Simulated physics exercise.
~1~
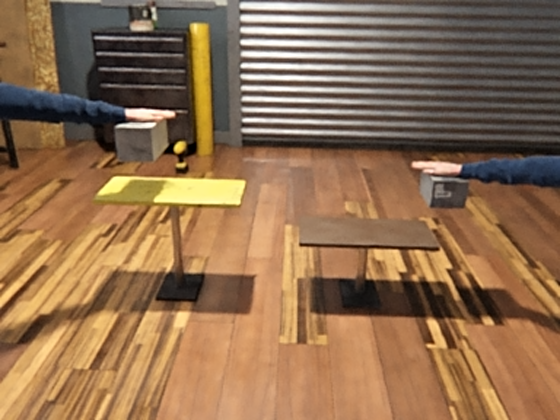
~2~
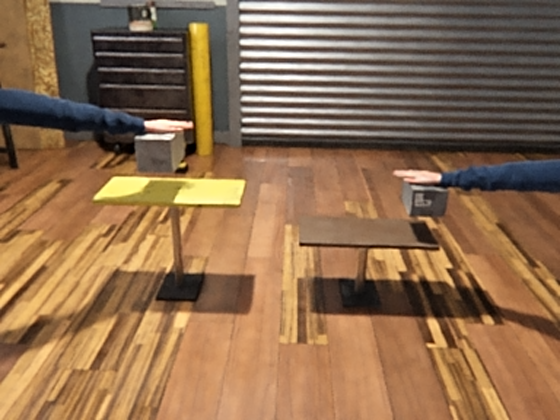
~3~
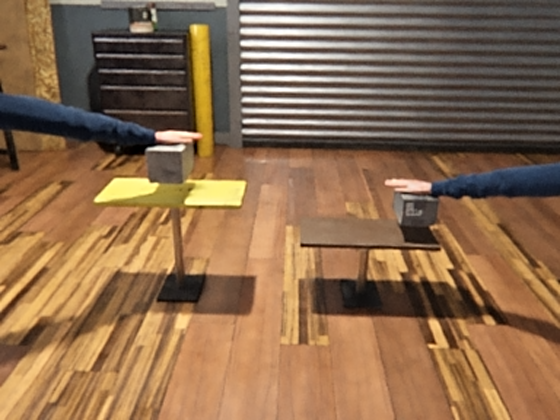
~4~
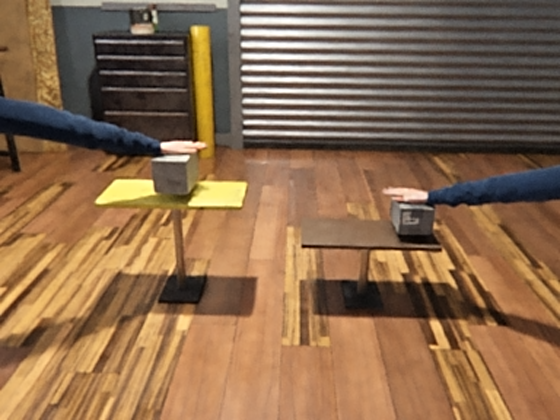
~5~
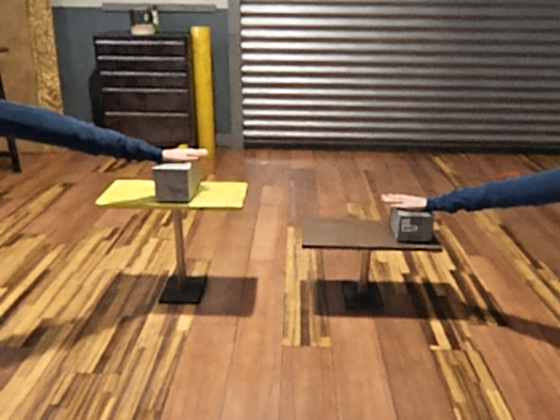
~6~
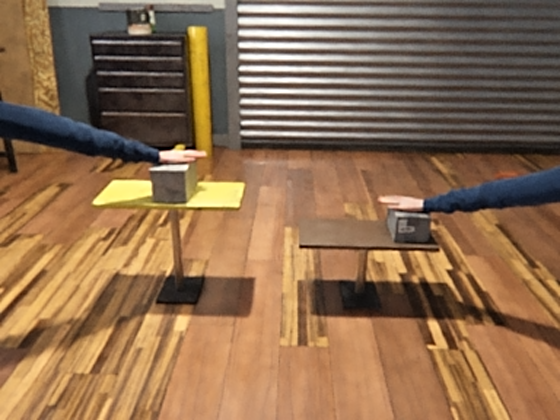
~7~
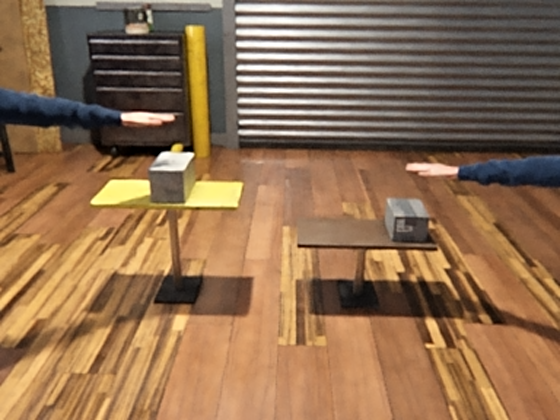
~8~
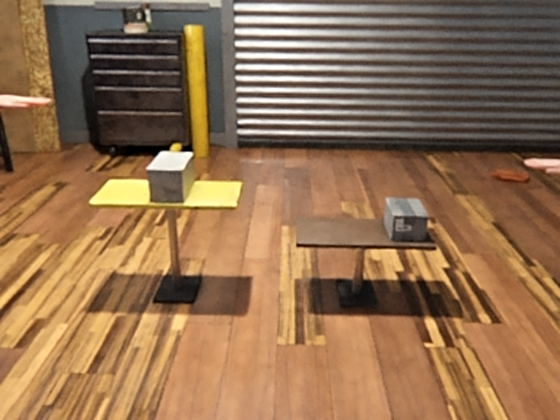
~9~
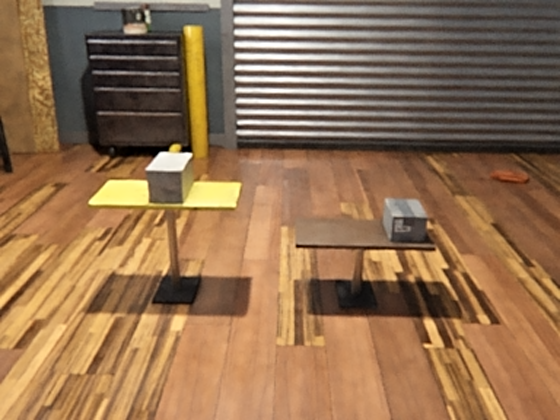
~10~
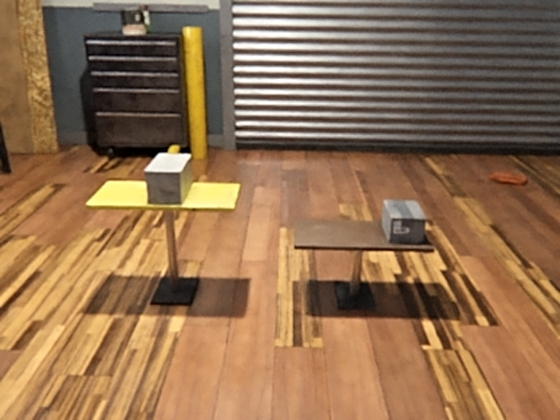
The clip opens on a wooden floor with a yellow side table at left and a lower brown stand at right, while two blue-sleeved arms reach in from opposite sides, each hand at the top of a gray block held in the air. The left block moves rightward and down as the right block moves leftward and down. Both come to rest on the tabletops, the right one near the brown stand's right end. The hands linger on top, then lift and withdraw out of view. Both supports stay level and upright, with the blocks resting on them.
